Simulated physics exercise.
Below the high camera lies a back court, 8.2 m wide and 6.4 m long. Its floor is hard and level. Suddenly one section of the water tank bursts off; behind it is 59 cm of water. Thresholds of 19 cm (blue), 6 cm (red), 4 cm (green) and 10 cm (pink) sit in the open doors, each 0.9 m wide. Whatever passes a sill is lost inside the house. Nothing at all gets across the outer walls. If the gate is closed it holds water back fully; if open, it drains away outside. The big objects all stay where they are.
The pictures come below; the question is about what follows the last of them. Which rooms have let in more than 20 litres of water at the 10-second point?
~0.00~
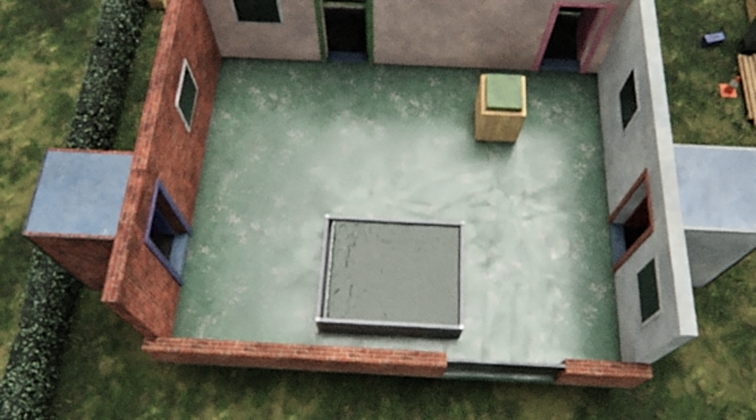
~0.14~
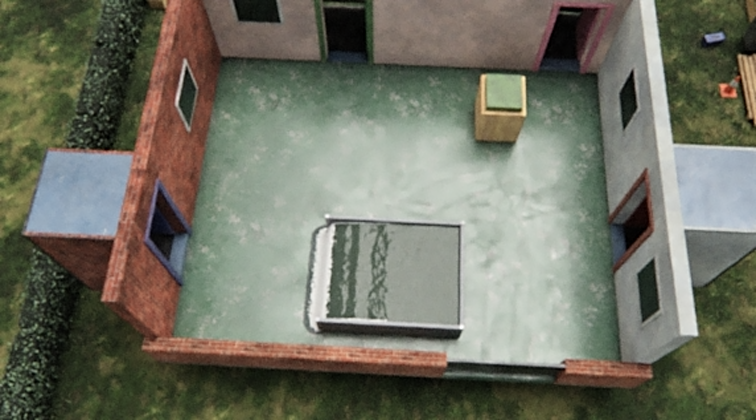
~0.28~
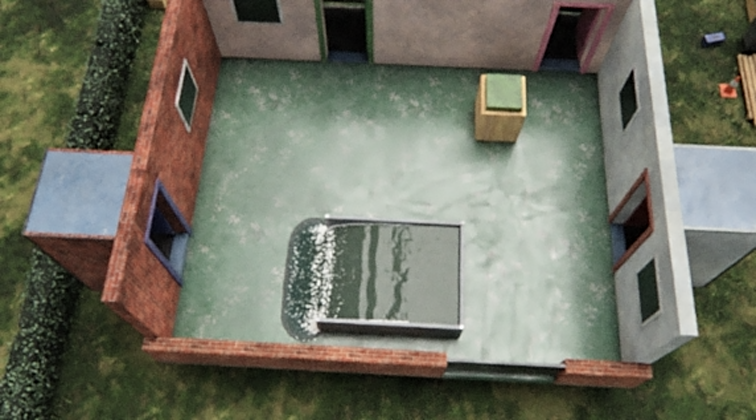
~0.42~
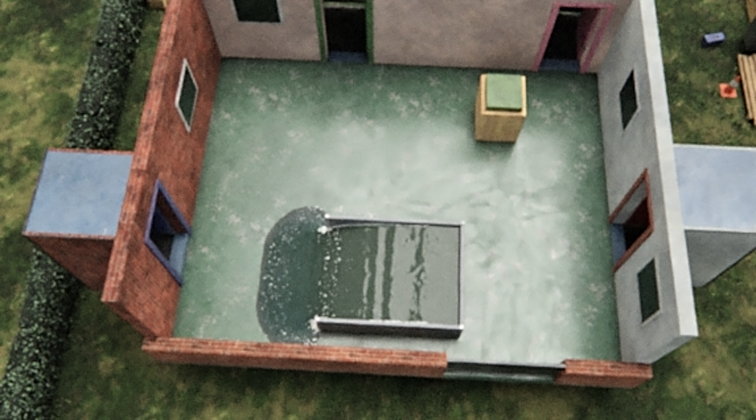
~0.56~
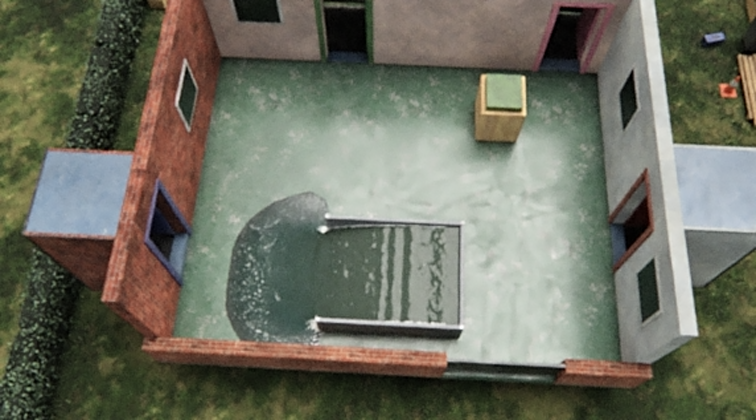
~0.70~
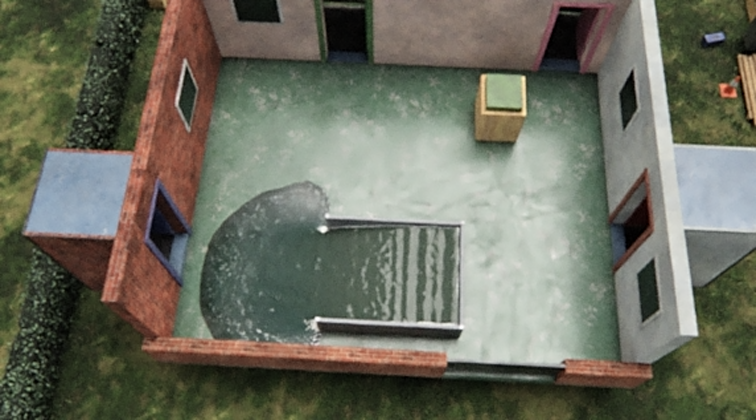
The room behind the blue door is above 20 litres; the room behind the red door is at or below 20 litres; the room behind the green door is above 20 litres; the room behind the pink door is at or below 20 litres.
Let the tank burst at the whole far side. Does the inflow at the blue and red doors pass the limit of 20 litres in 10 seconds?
Result against the limit at blue: Limit held; result at red: Limit held.
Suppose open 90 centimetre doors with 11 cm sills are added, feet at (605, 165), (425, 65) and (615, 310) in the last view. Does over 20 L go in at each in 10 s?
Door 1: Lower; door 2: Lower; door 3: Lower.
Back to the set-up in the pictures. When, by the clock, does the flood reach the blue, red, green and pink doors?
Times: Blue 0.8 seconds, red 8.0 seconds, green 3.8 seconds, pink 6.5 seconds.
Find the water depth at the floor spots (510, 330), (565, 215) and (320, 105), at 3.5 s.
Roughly 0, 0, 0 cm.
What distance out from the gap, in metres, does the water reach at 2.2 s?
4.6 m.
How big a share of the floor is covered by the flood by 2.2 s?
Close to 25 in a hundred parts are wet.
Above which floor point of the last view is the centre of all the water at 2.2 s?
Its balance point lies near (298, 272).
After 1.4 s water covers 20 % of the floor and is deepest (38 cm) near (171, 346); blue door 32 cm at the sill, 18 L in, red door not reached, green door not reached, pink door not reached.
After 2.2 s water covers 25 % of the floor and is deepest (41 cm) near (212, 338); blue door 34 cm at the sill, 66 L in, red door not reached, green door not reached, pink door not reached.
After 3.5 s water covers 30 % of the floor and is deepest (26 cm) near (186, 262); blue door 25 cm at the sill, 139 L in, red door not reached, green door not reached, pink door not reached.
After 6.0 s water covers 55 % of the floor and is deepest (18 cm) near (222, 59); blue door 10 cm at the sill, 148 L in, red door not reached, green door 10 cm at the sill, 21 L in, pink door not reached.
After 10.0 s water covers 90 % of the floor and is deepest (13 cm) near (588, 76); blue door 5 cm at the sill, 149 L in, red door 2 cm at the sill, 0 L in, green door 7 cm at the sill, 65 L in, pink door 7 cm at the sill, 1 L in.
